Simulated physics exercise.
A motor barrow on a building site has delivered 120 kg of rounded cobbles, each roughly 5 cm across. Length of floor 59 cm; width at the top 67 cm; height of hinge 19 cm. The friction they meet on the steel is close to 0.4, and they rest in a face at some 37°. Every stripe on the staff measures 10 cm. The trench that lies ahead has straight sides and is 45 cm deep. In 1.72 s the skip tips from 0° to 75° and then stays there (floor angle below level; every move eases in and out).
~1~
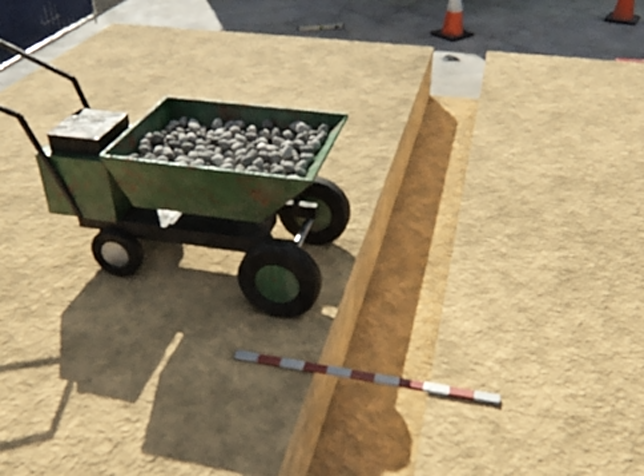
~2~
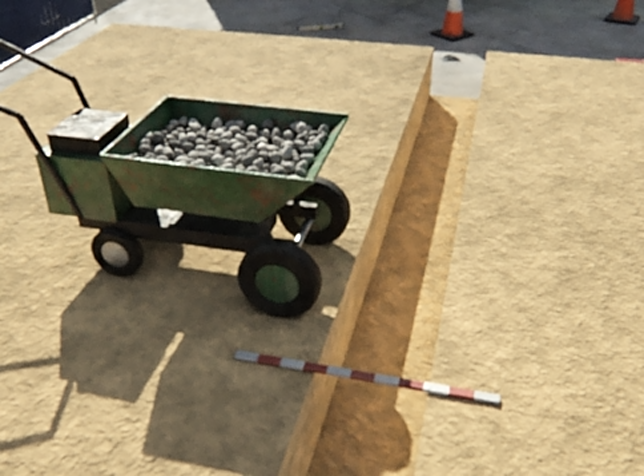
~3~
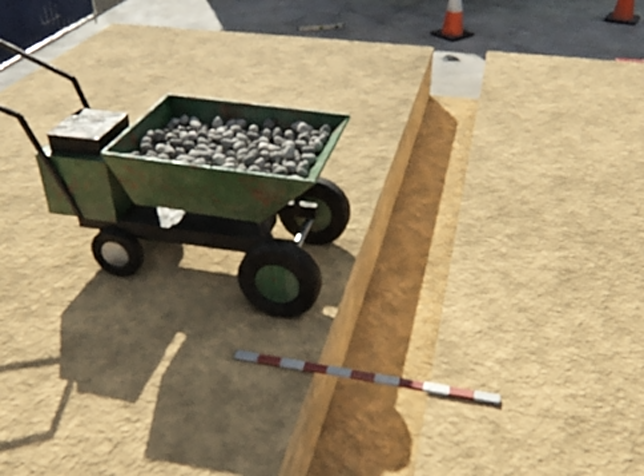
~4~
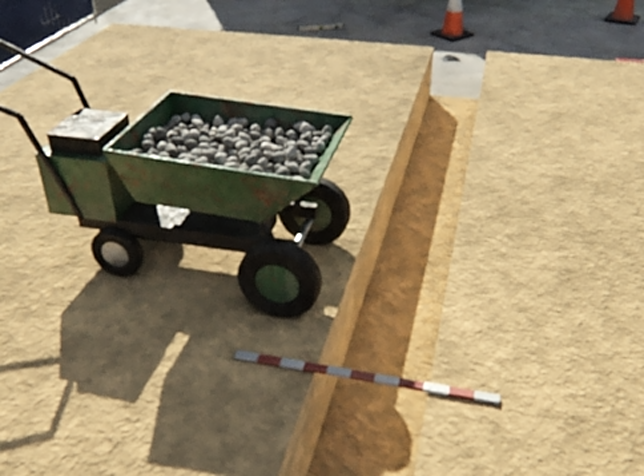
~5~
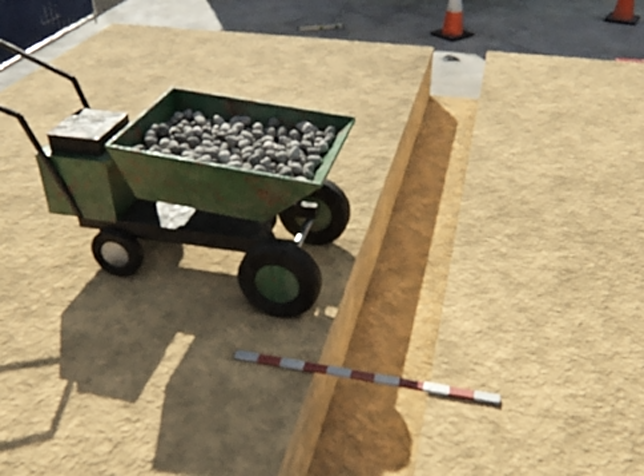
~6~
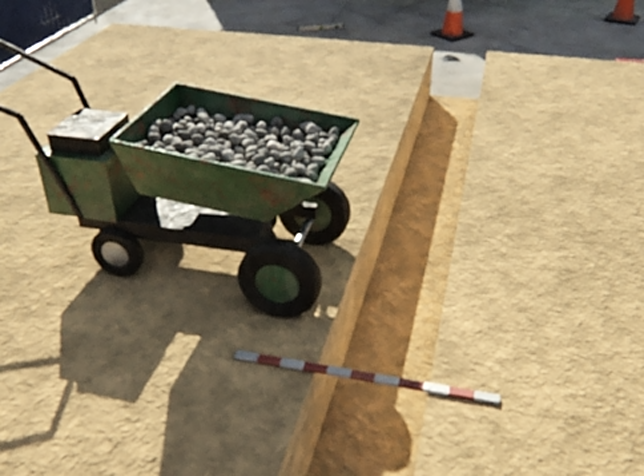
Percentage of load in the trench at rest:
44 %.
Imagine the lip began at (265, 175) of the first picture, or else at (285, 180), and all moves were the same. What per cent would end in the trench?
Around 95 and then 75 percent.
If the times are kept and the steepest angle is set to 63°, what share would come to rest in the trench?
Some 50 in a hundred, I'd say.
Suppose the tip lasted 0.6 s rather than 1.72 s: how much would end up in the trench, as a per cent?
Then some 25 per cent would.
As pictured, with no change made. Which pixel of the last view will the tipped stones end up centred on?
I'd point to around (461, 296).
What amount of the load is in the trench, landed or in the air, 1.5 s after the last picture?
About 30%.
Then, 1.0 s after the last picture the floor is at 63°, 98 % in the skip, 2 % in the trench; the foremost stones are at (432, 260).
Then, 1.5 s after the last picture the floor is at 75°, 20 % in the skip, 30 % in the trench, 51 % past the trench; the foremost stones are at (579, 326).
Then, 1.9 s after the last picture the floor is at 75°, 2 % in the skip, 40 % in the trench, 58 % past the trench; the foremost stones are past the picture's edge.
Then, 3.8 s after the last picture the floor is at 75°, 0 % in the skip, 44 % in the trench, 56 % past the trench; the foremost stones are past the picture's edge.
